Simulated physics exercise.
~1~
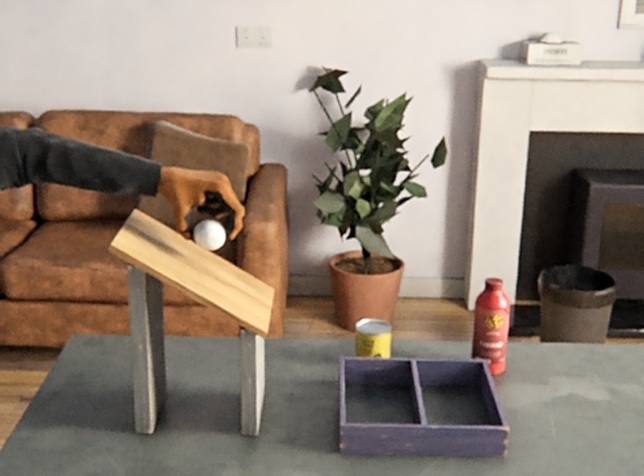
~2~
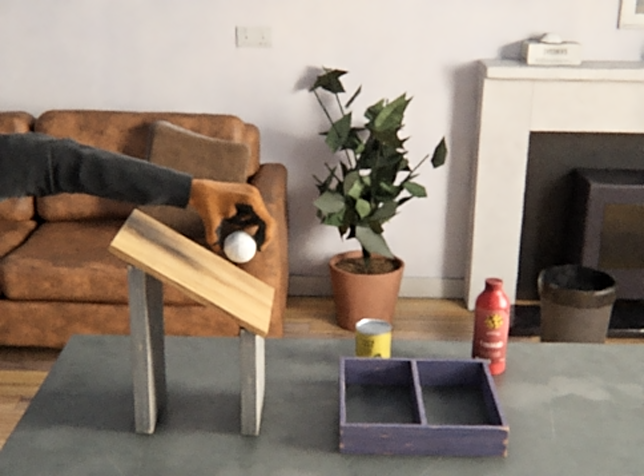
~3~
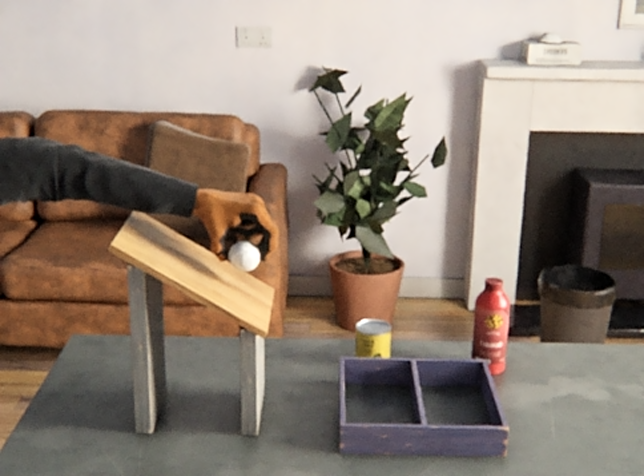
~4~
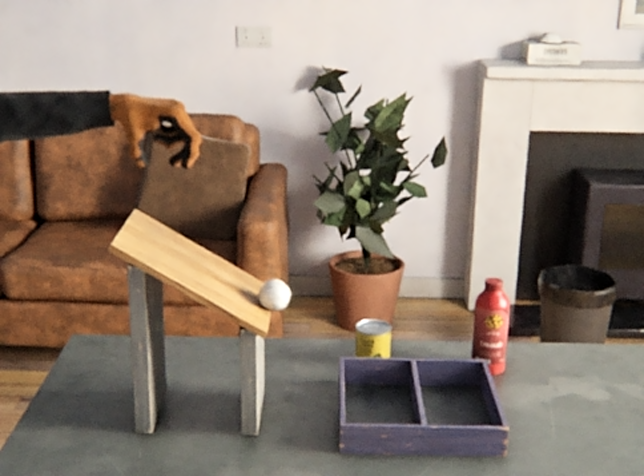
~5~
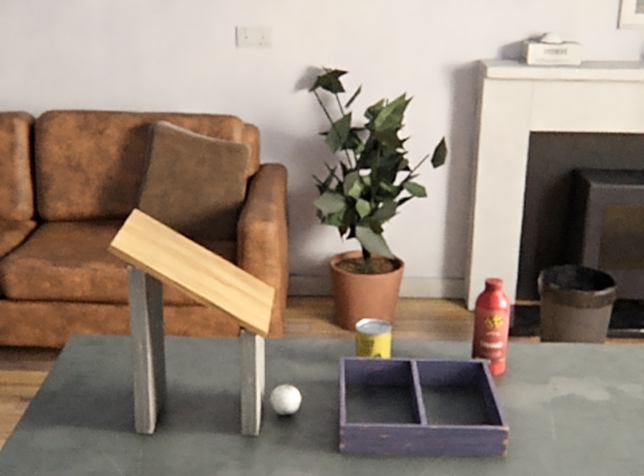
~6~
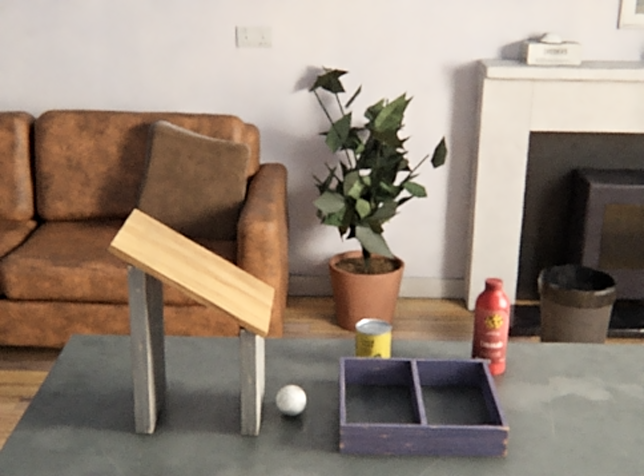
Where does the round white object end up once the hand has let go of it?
It ends up outside the tray, on the tabletop between the sloping board's shorter support and the nearer bay.
At the start, a hand holds a small round white object over a sloping wooden board, with a two-bay purple tray to the right on the table and a yellow tin and a red bottle standing behind it. The hand moves the white object to the right and down toward the lower part of the board. It then lets go and draws back to the left, while the object travels down to near the board's low end. The object drops off onto the table beside the shorter support and shifts slightly right. It ends on the tabletop between the board and the tray, outside both bays, with the tin and bottle still in place.
